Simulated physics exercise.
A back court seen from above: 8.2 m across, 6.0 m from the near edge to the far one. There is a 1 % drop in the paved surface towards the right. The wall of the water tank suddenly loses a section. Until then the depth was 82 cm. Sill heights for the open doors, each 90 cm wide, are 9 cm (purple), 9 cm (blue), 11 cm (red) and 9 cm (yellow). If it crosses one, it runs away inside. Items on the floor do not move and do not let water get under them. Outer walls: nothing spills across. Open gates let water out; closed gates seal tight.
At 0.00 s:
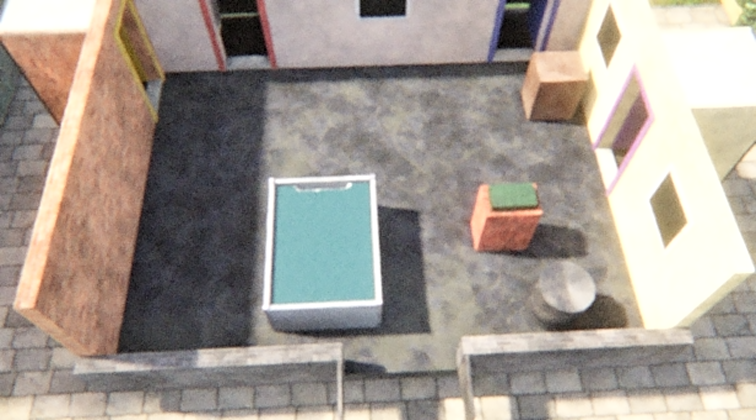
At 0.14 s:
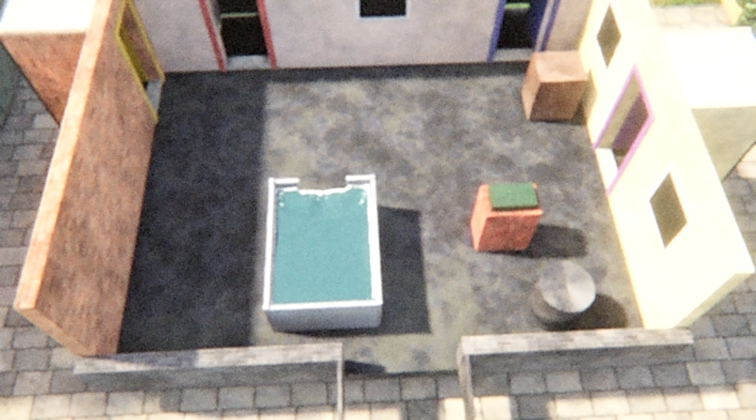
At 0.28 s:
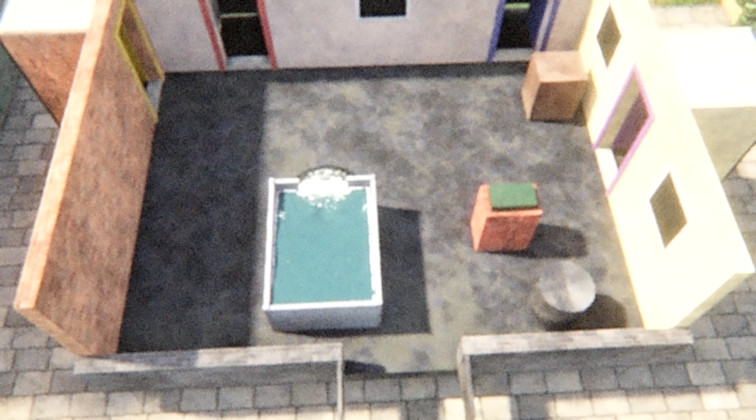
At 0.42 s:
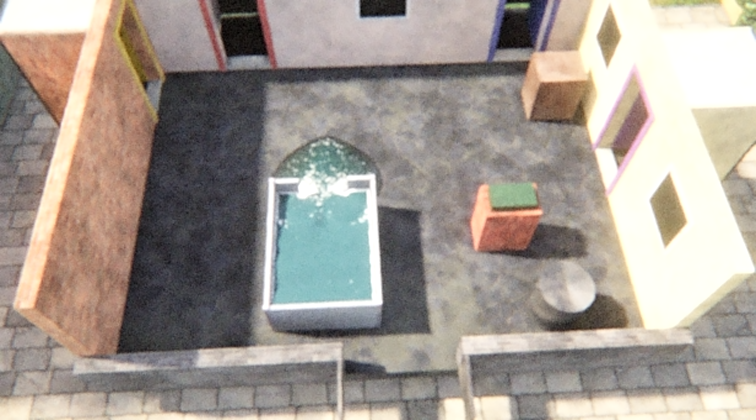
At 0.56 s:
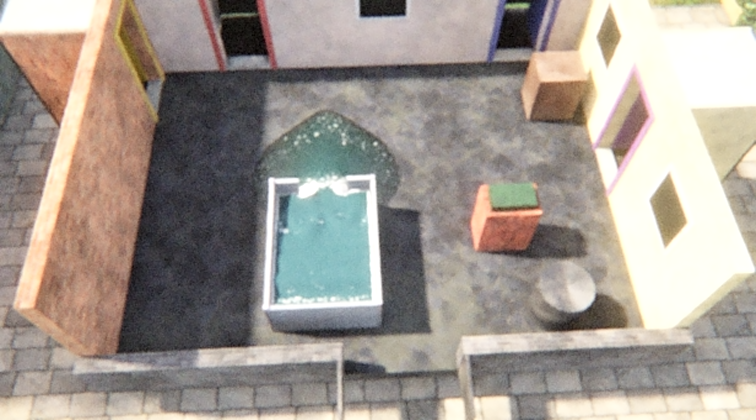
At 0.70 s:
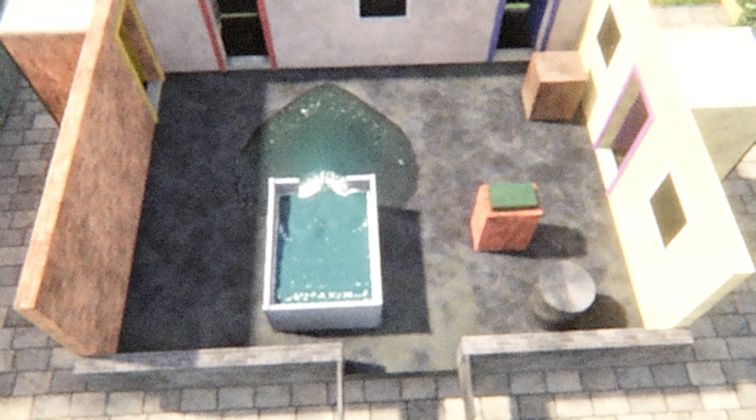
A paved back court enclosed by walls is seen from above, with the view staying still. A white-rimmed tank of blue-green water stands left of centre, with an orange box topped in green and a grey round object to its right, a brown box in the far right corner, and red and blue doorways behind. The tank's far rim opens, and foaming water pours through, spreading across the dark floor in a widening, pointed sheet towards the back wall.
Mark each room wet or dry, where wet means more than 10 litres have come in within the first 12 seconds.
Purple door - dry, blue door - wet, red door - wet, yellow door - wet.
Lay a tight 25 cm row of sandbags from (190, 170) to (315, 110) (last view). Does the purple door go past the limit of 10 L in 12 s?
Compared to the limit, purple stays inside.
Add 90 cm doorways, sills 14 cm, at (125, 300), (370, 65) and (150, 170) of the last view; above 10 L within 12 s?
The first one doesn't reach it, the second one exceeds it, and the third one doesn't reach it.
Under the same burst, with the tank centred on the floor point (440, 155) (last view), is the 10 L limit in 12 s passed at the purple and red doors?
Checking the limit: The purple door is within it and the red door is within it.
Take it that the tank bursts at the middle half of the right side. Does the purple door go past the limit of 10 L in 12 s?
At the purple door the limit is exceeded.
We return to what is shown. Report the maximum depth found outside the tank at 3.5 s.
Up to near 28 cm.
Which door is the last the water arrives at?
Answer: The purple door.
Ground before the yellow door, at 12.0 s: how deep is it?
The depth there is near 3.0 cm.
After 1.4 s water covers 30 % of the floor and is deepest (36 cm) near (330, 197); purple door not reached, blue door not reached, red door 17 cm at the sill, 1 L in, yellow door not reached.
After 2.2 s water covers 40 % of the floor and is deepest (34 cm) near (165, 73); purple door not reached, blue door 6 cm at the sill, 0 L in, red door 22 cm at the sill, 24 L in, yellow door 12 cm at the sill, 0 L in.
After 3.5 s water covers 40 % of the floor and is deepest (28 cm) near (563, 74); purple door not reached, blue door 7 cm at the sill, 0 L in, red door 15 cm at the sill, 56 L in, yellow door 17 cm at the sill, 41 L in.
After 7.0 s water covers 80 % of the floor and is deepest (16 cm) near (547, 81); purple door 3 cm at the sill, 0 L in, blue door 15 cm at the sill, 47 L in, red door 8 cm at the sill, 64 L in, yellow door 9 cm at the sill, 92 L in.
After 12.0 s water covers 100 % of the floor and is deepest (12 cm) near (642, 322); purple door 4 cm at the sill, 0 L in, blue door 9 cm at the sill, 69 L in, red door 4 cm at the sill, 64 L in, yellow door 3 cm at the sill, 93 L in.
